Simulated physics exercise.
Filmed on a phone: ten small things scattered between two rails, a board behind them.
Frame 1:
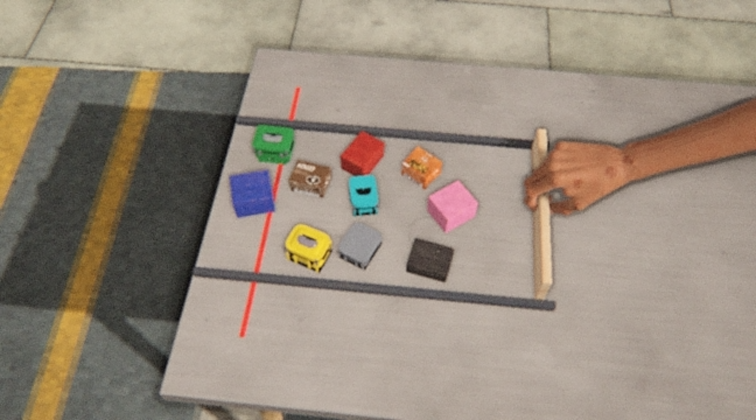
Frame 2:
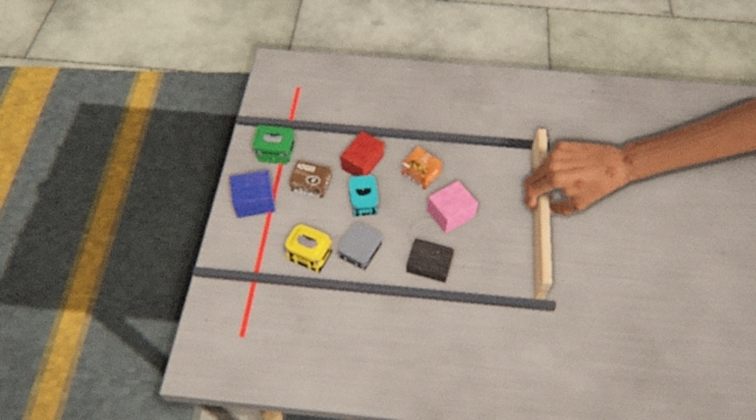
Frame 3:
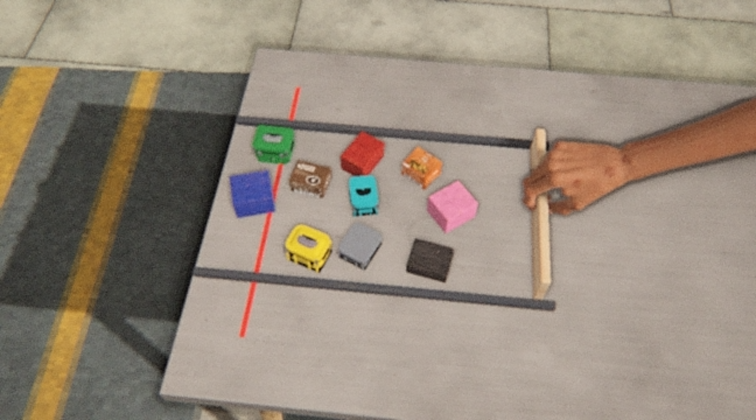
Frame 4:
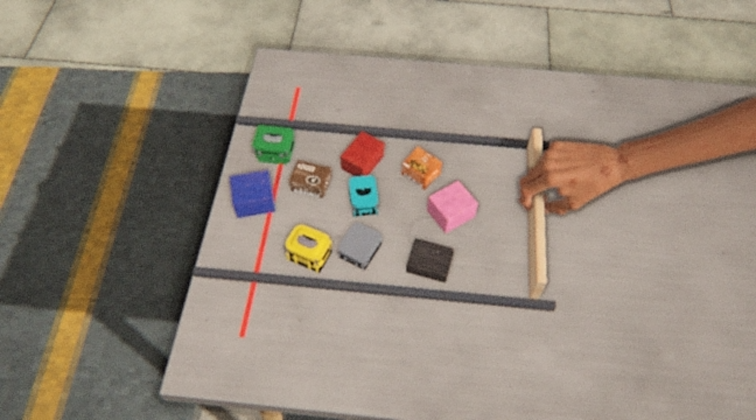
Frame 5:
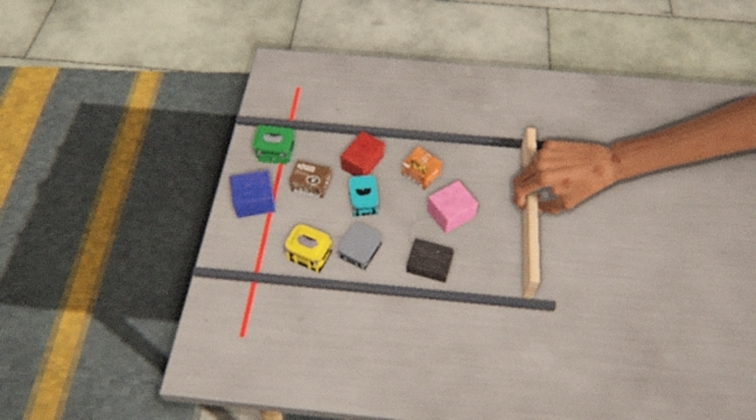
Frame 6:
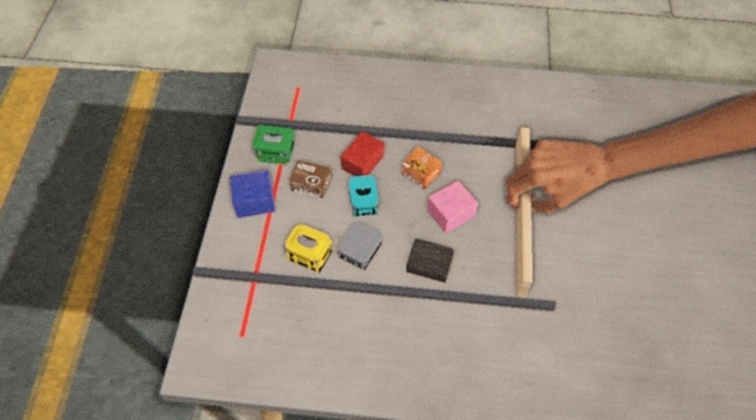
A hand held a wooden board upright between two dark rails on a table, kept still at first, then slid it slightly left, while the small colourful blocks and cases scattered there stayed put.
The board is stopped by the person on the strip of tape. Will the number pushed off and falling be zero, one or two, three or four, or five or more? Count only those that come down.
It will be three or four.
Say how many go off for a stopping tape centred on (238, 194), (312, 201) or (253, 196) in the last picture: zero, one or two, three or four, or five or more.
First at least five, then none, and lastly at least five.
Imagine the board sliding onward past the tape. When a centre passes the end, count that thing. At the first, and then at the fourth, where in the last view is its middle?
Near (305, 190) first, near (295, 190) second.
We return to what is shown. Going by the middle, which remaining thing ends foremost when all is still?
Grey case ends nearest.
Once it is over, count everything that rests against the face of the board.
Number in contact with it: 3.
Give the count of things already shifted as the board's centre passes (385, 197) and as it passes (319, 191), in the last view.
8 and 10.
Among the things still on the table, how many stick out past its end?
That'd be 3.
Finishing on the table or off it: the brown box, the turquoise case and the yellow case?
By the end the brown box is no longer there, the turquoise case is still there and the yellow case is no longer there.
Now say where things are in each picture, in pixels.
Blue block (253, 194); green case (274, 145); brown box (311, 179); board (540, 211); tape (273, 197), in the first frame.
Green case (274, 145); board (540, 211), in the second frame.
Brown box (311, 179); grey case (360, 246), in the third frame.
Blue block (253, 194); turquoise case (364, 196), in the fourth frame.
Green case (274, 145); yellow case (309, 248), in the fifth frame.
Blue block (253, 194); green case (274, 145); brown box (311, 179); board (522, 209); tape (273, 197), in the sixth frame.
Soon after, none off yet; blue block at rest near (253, 194); green case at rest near (274, 145); brown box at rest near (311, 179).
At rest, the number that fall off is three or four; fallen, yellow case, brown box, green case and blue block.
